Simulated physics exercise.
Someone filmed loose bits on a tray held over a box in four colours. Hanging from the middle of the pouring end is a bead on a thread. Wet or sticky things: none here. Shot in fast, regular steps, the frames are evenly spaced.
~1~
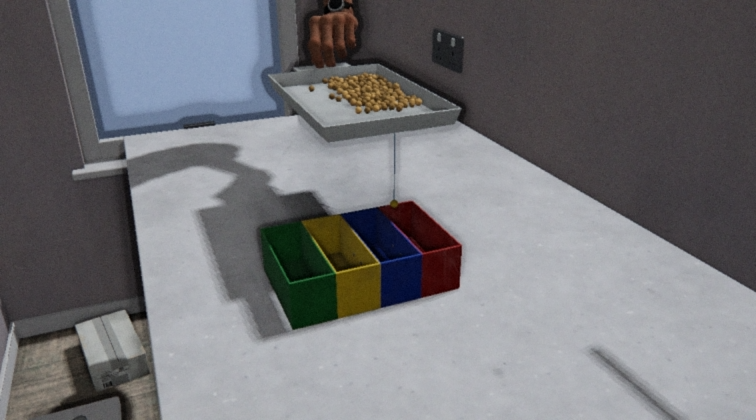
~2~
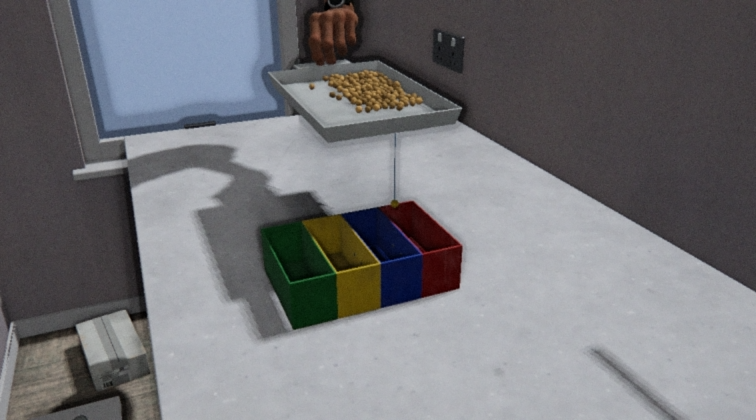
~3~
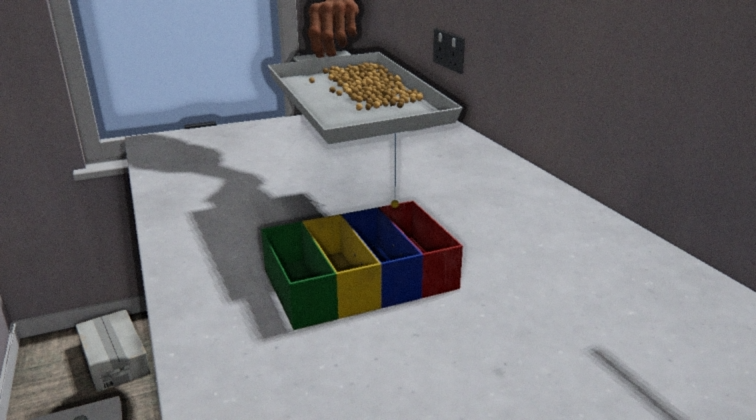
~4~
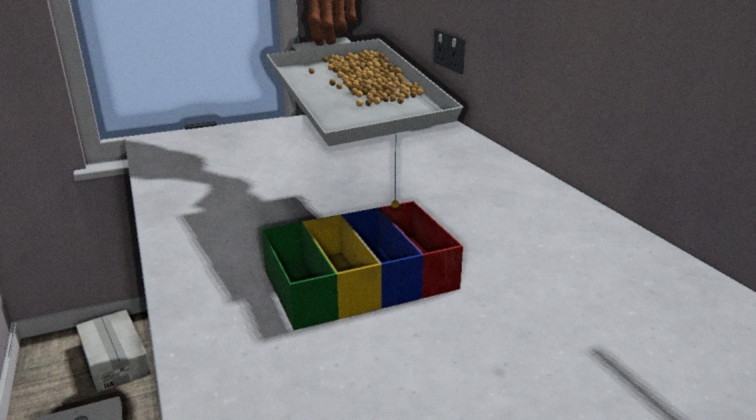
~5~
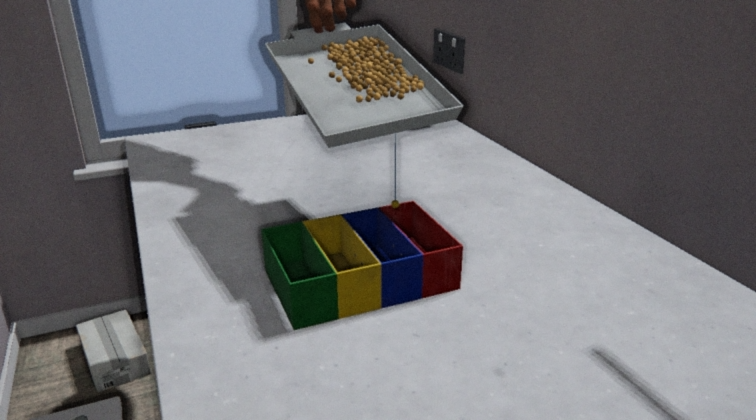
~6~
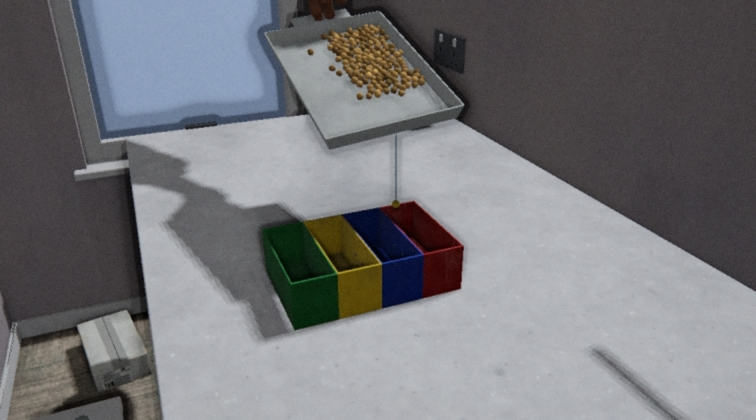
On a pale worktop near a window, a hand gradually raised the far end of a grey tray of chickpeas above a green, yellow, blue and red box, its near edge dipping slightly at the left.
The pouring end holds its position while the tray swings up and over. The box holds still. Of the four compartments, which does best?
The yellow one does best.
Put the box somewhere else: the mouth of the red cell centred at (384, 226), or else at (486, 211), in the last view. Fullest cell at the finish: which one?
So the first one goes to the blue cell and the second to that green cell.
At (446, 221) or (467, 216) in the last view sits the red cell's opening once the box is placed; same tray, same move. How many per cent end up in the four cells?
Some 100 and then some 80 per cent.
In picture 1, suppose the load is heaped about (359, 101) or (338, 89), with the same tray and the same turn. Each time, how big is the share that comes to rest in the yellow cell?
Roughly 70 and 60 percent, in that order.
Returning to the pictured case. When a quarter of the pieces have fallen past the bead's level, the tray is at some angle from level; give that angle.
I'd put it at about 70 degrees.
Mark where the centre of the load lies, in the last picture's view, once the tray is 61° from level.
Somewhere about (357, 135).
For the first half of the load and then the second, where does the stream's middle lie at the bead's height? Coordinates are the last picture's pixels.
It goes through near (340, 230) first, then near (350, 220).
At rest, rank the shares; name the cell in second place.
That one is that blue cell.
Soon after the last picture, tray tipped steeply; most on the tray; a stray few in the yellow cell; a stray few in the green cell; about a quarter falling or outside the box.
A little later, tray tipped right over; about a third on the tray; about a third in the yellow cell; a small part in the blue cell; a stray few in the green cell; a small part falling or outside the box.
Later still, tray tipped past a quarter turn; about two thirds in the yellow cell; about a quarter in the blue cell; a stray few in the green cell; a stray few in the red cell; a small part falling or outside the box.
At rest, tray tipped past a quarter turn; about two thirds in the yellow cell; about a quarter in the blue cell; a stray few in the green cell; a stray few in the red cell; a small part outside the box.
